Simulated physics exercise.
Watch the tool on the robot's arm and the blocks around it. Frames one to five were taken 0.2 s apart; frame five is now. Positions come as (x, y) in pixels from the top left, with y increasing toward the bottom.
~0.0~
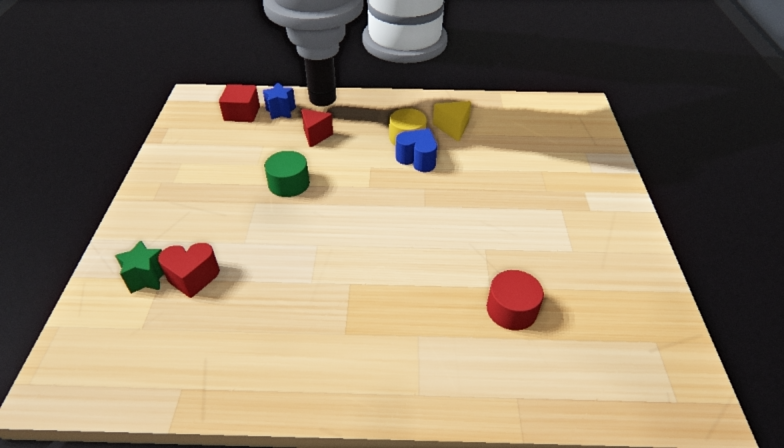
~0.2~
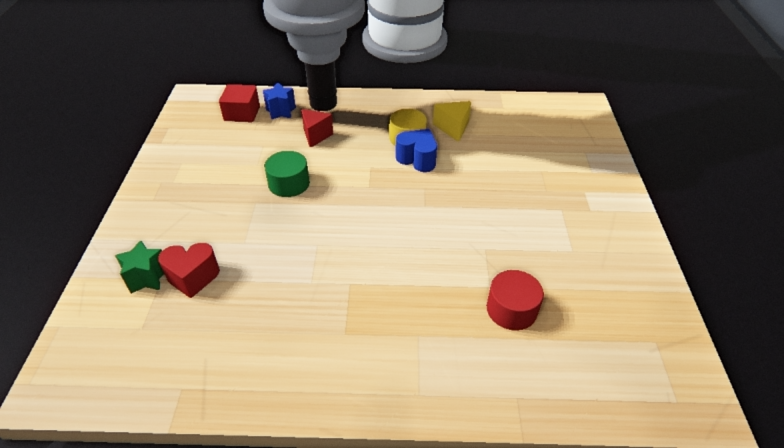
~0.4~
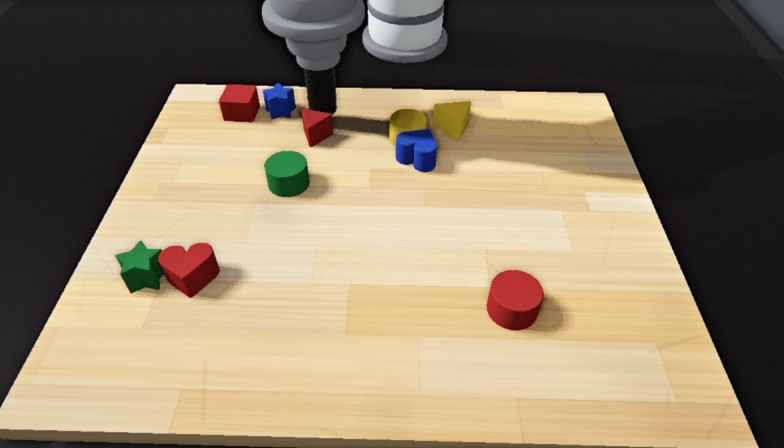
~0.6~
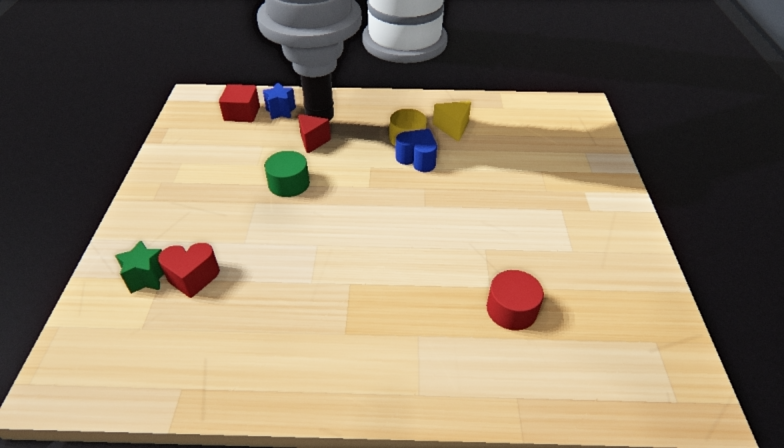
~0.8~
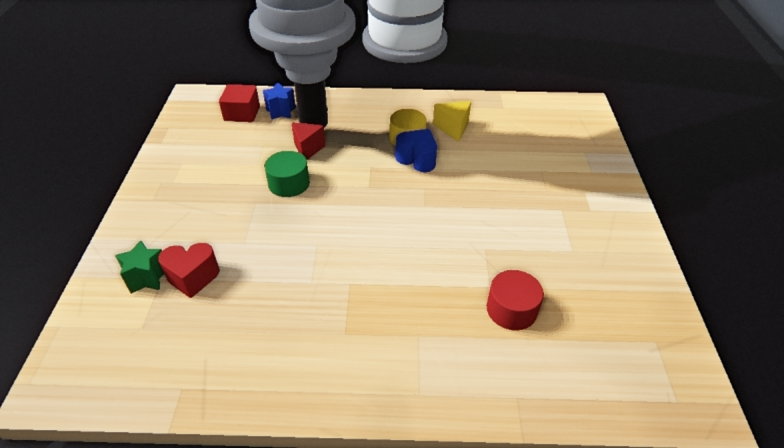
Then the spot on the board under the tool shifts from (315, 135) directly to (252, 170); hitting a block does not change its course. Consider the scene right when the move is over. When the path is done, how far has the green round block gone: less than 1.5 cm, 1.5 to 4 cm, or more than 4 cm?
Within 1.5 cm.
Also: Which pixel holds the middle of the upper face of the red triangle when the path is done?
The answer is (294, 145).
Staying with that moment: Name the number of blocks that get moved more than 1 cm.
It displaces one.
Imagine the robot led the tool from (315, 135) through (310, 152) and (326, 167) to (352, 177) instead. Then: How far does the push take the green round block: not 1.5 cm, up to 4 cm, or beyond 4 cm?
I'd go with 1.5 to 4 cm for this block.
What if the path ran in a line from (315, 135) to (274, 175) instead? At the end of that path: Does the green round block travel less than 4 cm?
Final answer: Yes.
On the path given first. Halfway along, tool (282, 141); green round block (286, 166); red triangle (294, 145), turned 50° anticlockwise.
At the end, tool (250, 159); blue star block not moved; green round block (287, 166); red triangle (294, 145), turned 55° anticlockwise.
